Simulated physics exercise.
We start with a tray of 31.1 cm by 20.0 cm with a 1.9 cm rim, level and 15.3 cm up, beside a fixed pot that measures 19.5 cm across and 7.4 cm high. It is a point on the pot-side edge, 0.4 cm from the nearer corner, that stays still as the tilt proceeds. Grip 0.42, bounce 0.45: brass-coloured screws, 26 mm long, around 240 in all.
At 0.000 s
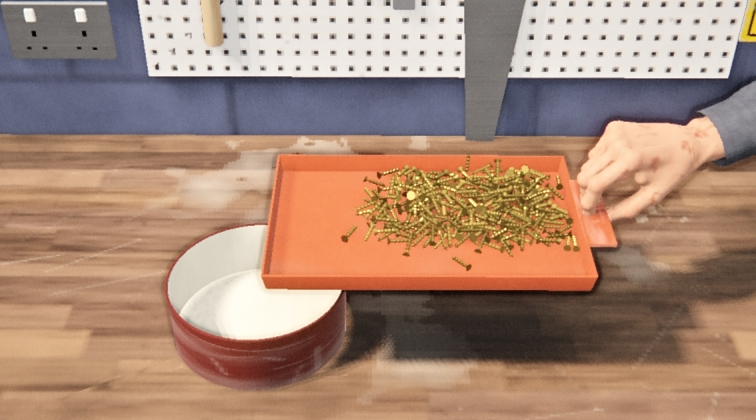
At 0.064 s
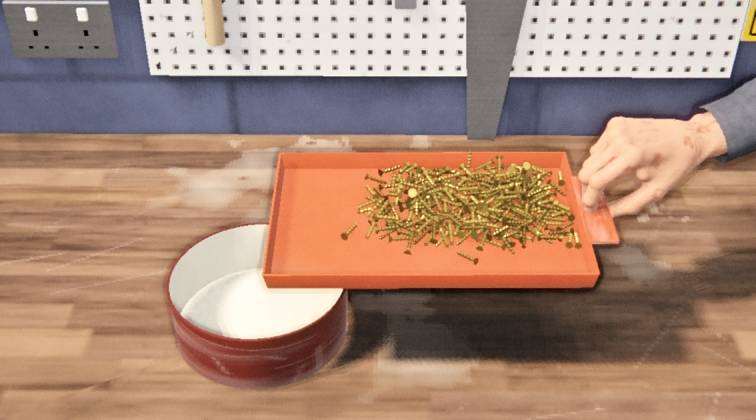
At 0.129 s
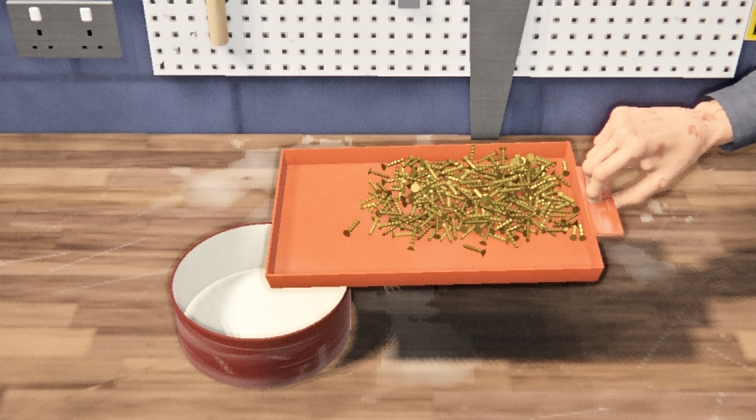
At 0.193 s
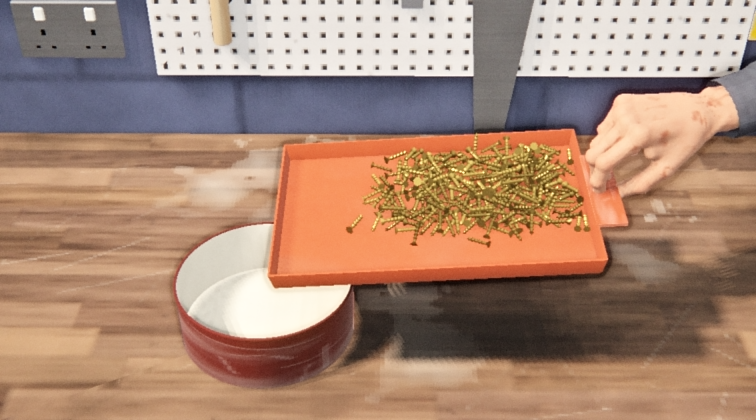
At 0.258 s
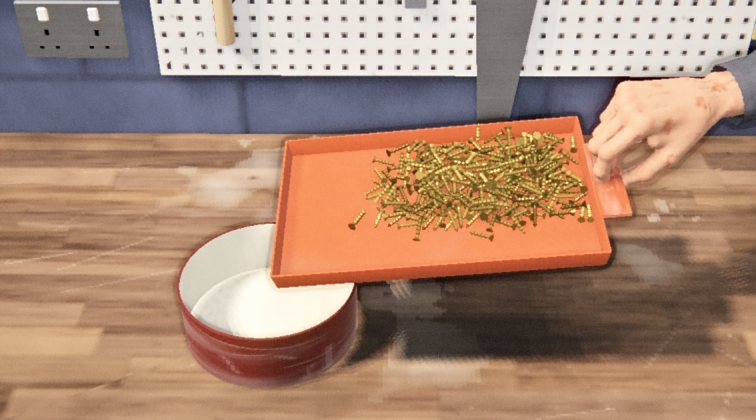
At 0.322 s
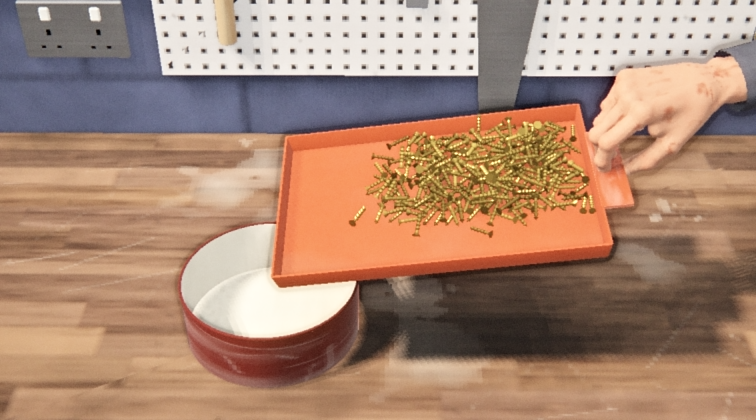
In this clip, a hand on the right grips the end of an orange tray holding a heap of brass-coloured screws and raises that end slightly, while the left end stays over the rim of a red pot on a wooden worktop.
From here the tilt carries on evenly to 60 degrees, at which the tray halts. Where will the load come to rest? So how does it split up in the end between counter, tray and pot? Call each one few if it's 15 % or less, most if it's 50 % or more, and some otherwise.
I'd say counter some, left on the tray most, pot few.
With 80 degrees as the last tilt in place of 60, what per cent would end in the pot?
Around 5 %, I reckon.
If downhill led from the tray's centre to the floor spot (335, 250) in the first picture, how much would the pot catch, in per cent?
Something like 20 per cent of the pieces.
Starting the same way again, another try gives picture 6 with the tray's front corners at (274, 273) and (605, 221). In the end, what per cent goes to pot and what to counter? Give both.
Pot 25, counter 35.
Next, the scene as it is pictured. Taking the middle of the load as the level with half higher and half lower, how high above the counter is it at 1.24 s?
Some 22 cm.
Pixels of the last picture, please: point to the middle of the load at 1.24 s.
Approximately (310, 236) in the last picture.
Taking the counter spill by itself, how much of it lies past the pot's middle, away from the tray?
Estimate: Roughly 40 per cent of the pieces.
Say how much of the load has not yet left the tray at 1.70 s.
It works out to near 80 per cent of the load.
After 0.87 s, tilt 34 degrees; the tray holds 100 %, the pot 0 %.
Then, at 1.24 s, tilt 50 degrees; the tray holds 95 %, the pot 0 %.
Then, at 1.70 s, tilt 60 degrees; the tray holds 80 %, the pot 5 %.
By 3.3 s all is still; counter 30 %, tray 70 %, pot 5 %.
